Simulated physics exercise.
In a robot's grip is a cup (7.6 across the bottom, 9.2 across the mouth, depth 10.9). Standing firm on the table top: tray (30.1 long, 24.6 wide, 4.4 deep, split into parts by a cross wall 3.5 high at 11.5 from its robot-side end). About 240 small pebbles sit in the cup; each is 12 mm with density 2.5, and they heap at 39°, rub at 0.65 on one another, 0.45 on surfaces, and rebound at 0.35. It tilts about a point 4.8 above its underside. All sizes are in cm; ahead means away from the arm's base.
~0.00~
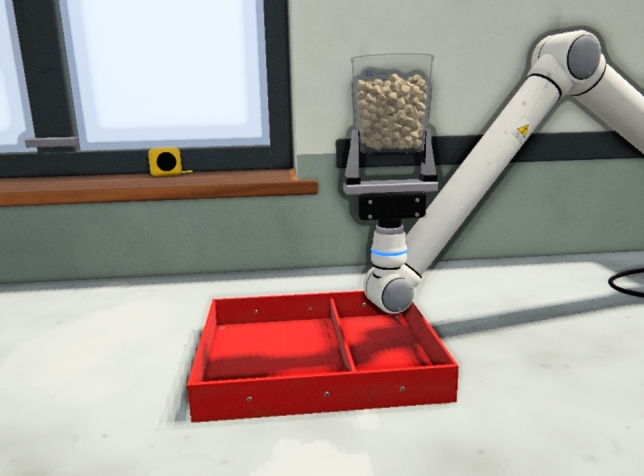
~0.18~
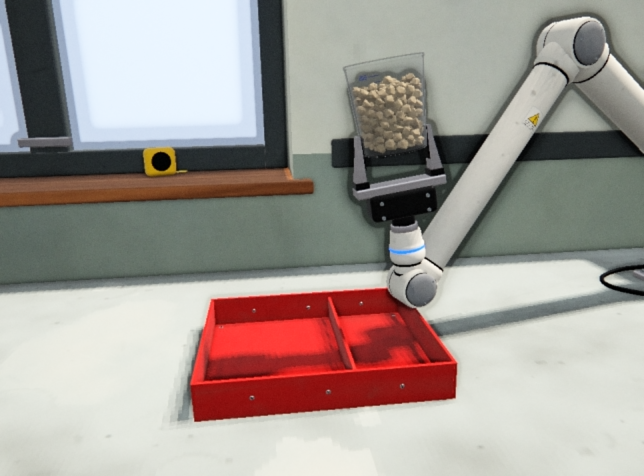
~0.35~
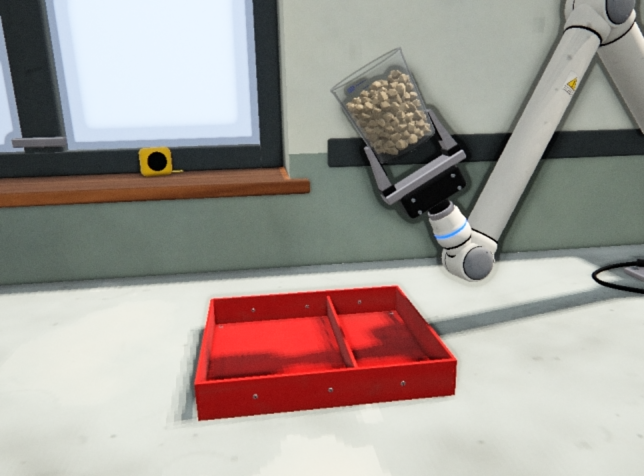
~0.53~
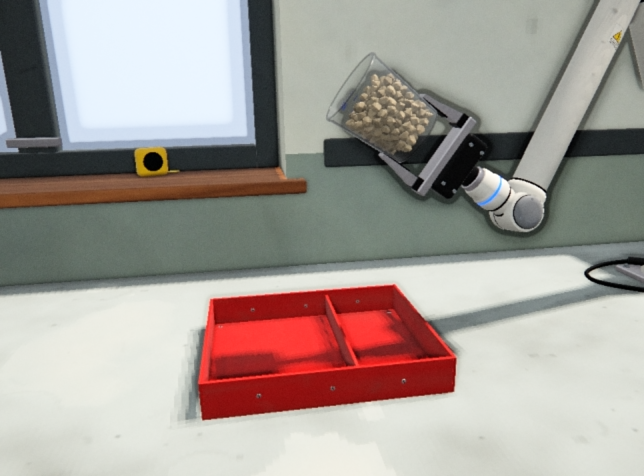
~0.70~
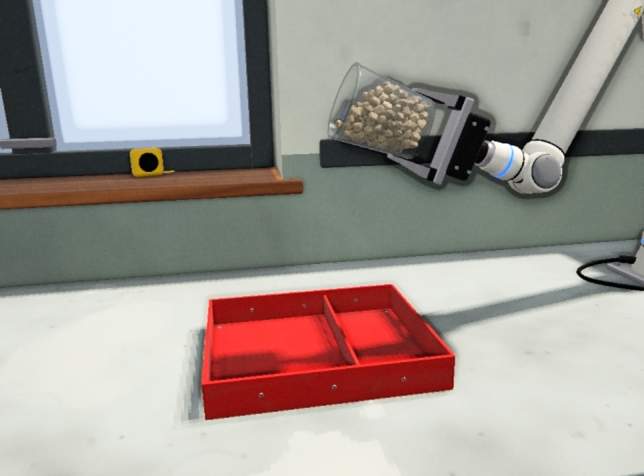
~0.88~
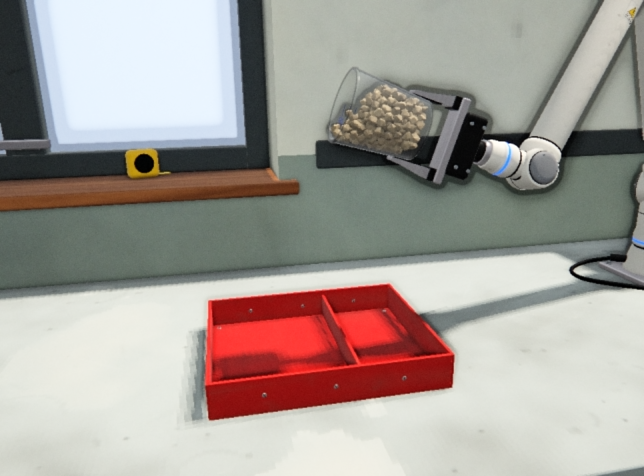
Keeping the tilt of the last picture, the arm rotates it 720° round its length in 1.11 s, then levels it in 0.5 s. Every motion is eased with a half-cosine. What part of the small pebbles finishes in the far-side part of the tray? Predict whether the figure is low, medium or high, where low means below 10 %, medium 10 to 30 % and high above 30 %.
Low.
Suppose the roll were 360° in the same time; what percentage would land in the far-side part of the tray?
In that case you'd get close to 10 per cent.
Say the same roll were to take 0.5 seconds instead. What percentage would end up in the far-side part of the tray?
That would give near 0 in a hundred.
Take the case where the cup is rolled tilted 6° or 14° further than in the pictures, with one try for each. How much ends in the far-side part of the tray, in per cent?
Roughly 15 % on the first try and 35 % on the second.
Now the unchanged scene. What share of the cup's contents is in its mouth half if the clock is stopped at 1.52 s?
Roughly 40 percent.
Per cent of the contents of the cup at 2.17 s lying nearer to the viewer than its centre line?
Around 55 %.
By 1.52 s, tipped 71°, highest piece 38 above the table; 234 in the cup, 3 in the far-side part, 2 in flight or on a rim.
By 2.17 s, tipped 51°, highest piece 37 above the table; 228 in the cup, 11 in the far-side part.
By 2.69 s, upright, highest piece 39 above the table; 228 in the cup, 11 in the far-side part.
By 3.39 s, upright, highest piece 38 above the table; 228 in the cup, 11 in the far-side part.
Final count, 228 in the cup, 11 in the far-side part. That is 5 % in the far-side part of the tray.
